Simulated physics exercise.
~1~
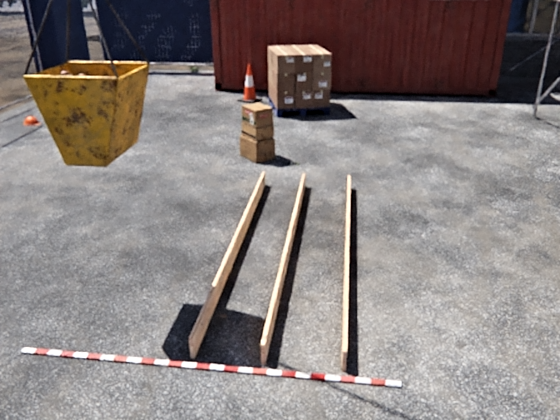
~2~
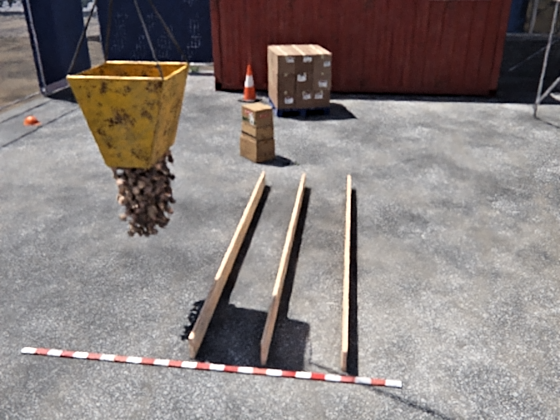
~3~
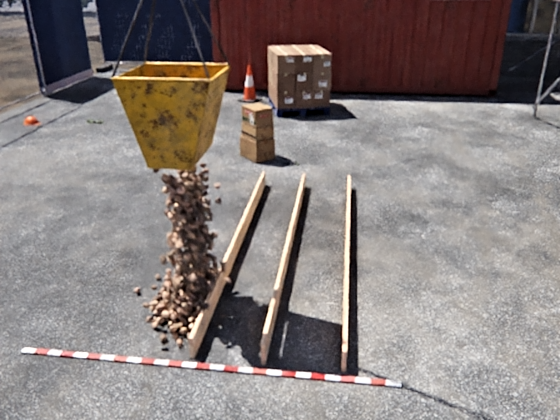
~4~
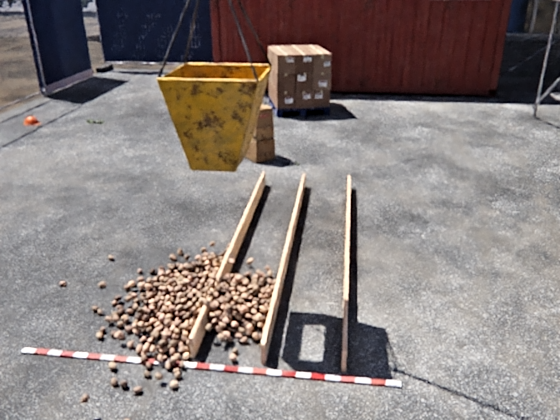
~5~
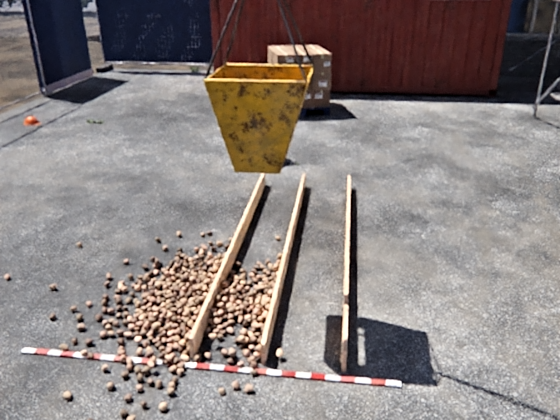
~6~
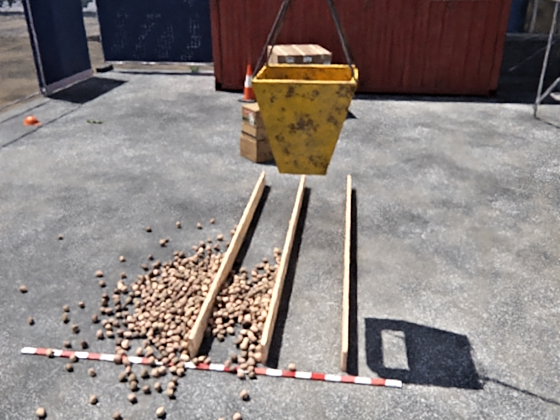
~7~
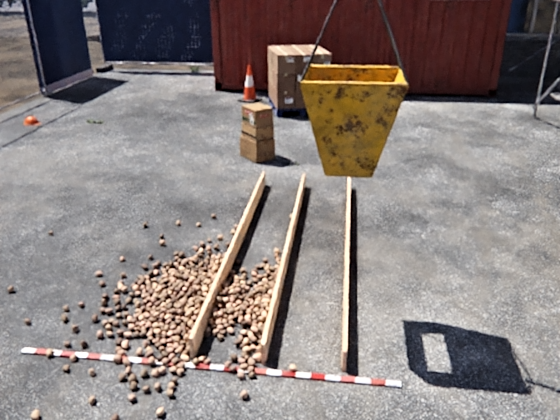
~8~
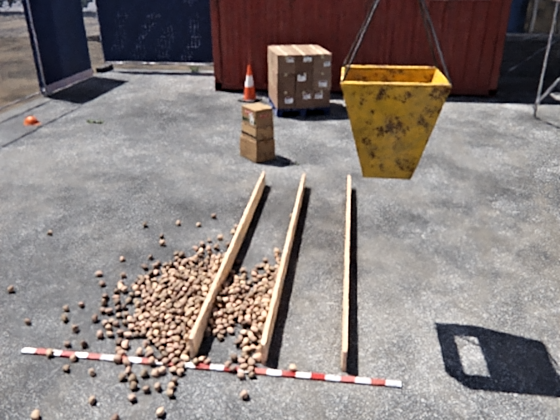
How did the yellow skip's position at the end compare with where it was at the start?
It started on the left side of the yard and ended up hanging well over to the right, beyond the planks, at about the same height.
